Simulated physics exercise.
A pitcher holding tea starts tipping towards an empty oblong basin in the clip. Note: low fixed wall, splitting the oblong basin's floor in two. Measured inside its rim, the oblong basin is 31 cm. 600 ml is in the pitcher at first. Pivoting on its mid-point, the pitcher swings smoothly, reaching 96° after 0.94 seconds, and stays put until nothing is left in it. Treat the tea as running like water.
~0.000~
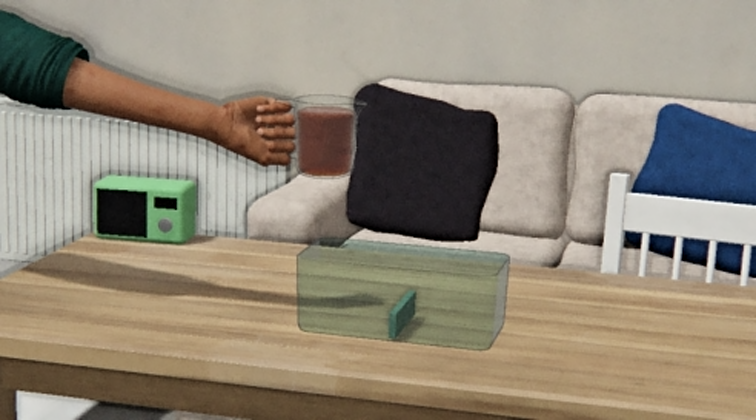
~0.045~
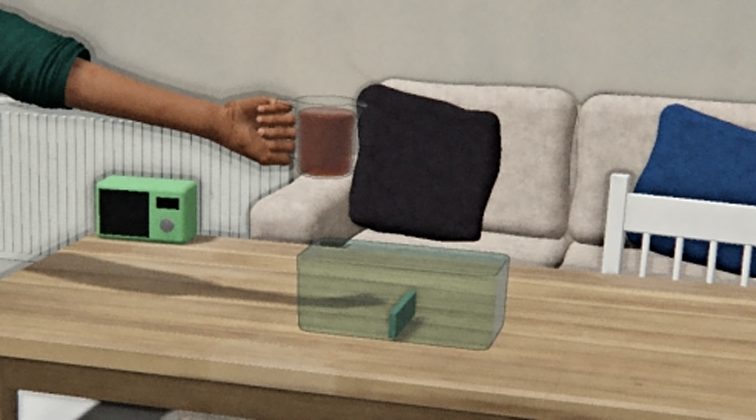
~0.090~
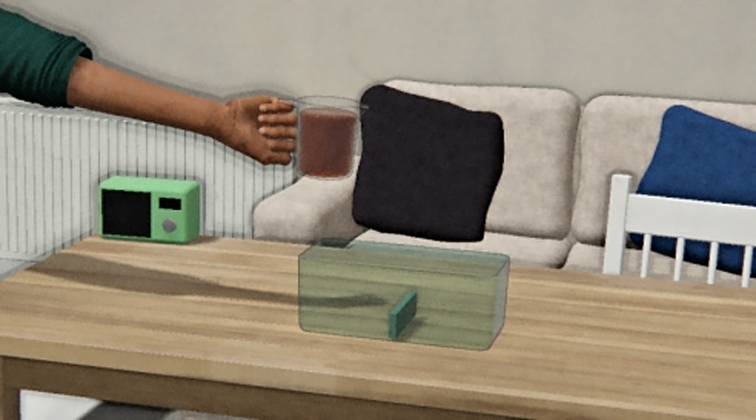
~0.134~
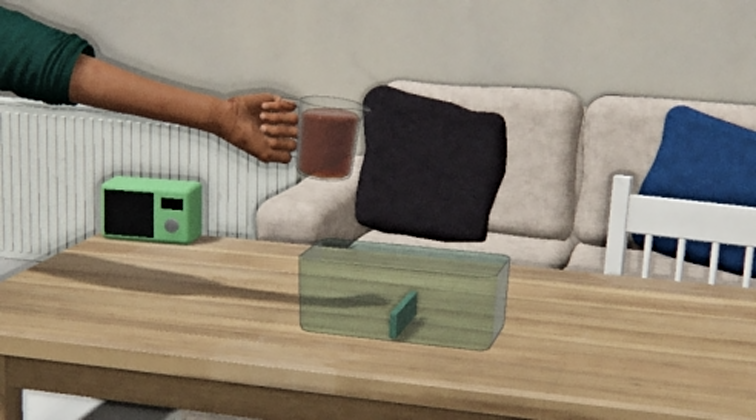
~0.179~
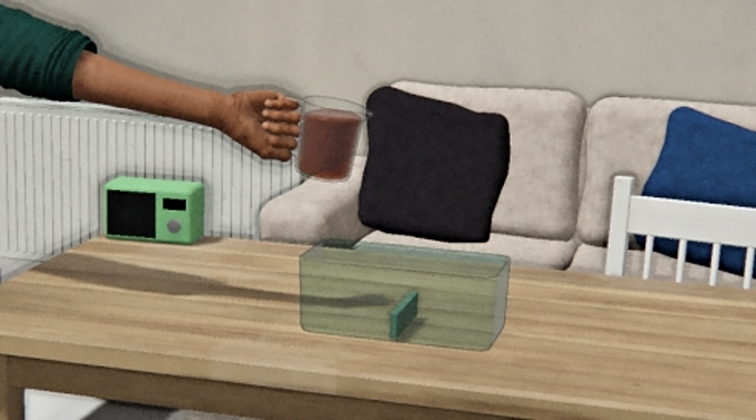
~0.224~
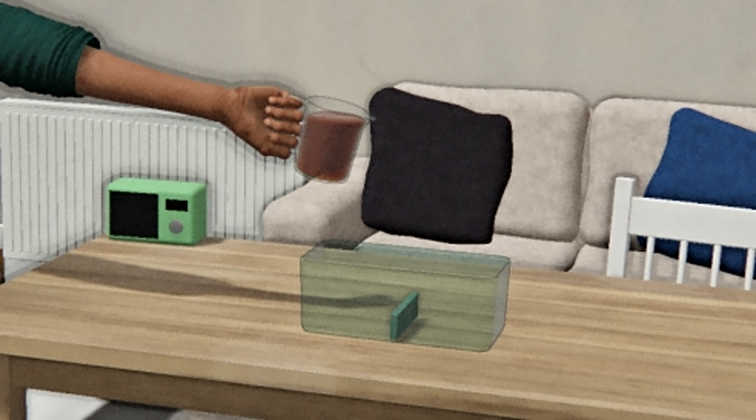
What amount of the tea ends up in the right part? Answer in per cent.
83 %.
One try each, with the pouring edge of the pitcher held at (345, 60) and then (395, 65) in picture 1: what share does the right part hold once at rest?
55 then 90 %.
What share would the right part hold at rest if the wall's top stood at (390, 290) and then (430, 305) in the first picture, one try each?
Roughly 95 per cent, then 10 per cent.
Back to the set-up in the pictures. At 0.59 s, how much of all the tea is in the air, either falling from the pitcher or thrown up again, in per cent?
Estimate: About 18 % of all of it.
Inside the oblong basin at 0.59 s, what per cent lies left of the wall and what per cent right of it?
Left: Around 0. Right: Around 2.
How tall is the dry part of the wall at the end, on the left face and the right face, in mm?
Left side: Around 36 mm. Right side: Around 16 mm.
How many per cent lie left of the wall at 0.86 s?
2 %.
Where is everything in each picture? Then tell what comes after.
In the first picture, it leans 0°; its right rim is at (366, 104); the tea meets the walls at (299, 109) and (356, 113); the oblong basin's rim runs from (308, 248) to (503, 267); the wall's top is at (403, 303).
In the second picture, it leans 1°; its right rim is at (367, 105); the tea meets the walls at (300, 109) and (357, 114).
In the third picture, it leans 2°; its right rim is at (368, 107); the tea meets the walls at (301, 109) and (358, 115).
In the fourth picture, it leans 5°; its right rim is at (370, 110); the tea meets the walls at (304, 110) and (360, 117).
In the fifth picture, it leans 8°; its right rim is at (373, 114); the tea meets the walls at (306, 112) and (363, 118).
In the sixth picture, it leans 13°; its right rim is at (375, 119); the tea meets the walls at (308, 114) and (367, 120).
By 0.59 s the tilt is 67° and 81 per cent is still to pour, 0 is left of the wall and 2 right of it.
By 0.86 s the tilt is 94° and 34 per cent is still to pour, 2 is left of the wall and 38 right of it.
By 1.14 s the tilt is 96° and 7 per cent is still to pour, 6 is left of the wall and 79 right of it.
By 1.44 s the tilt is 96° and 1 per cent is still to pour, 12 is left of the wall and 84 right of it.
At rest 15 per cent lies left of the wall, 83 right of it and 2 outside.
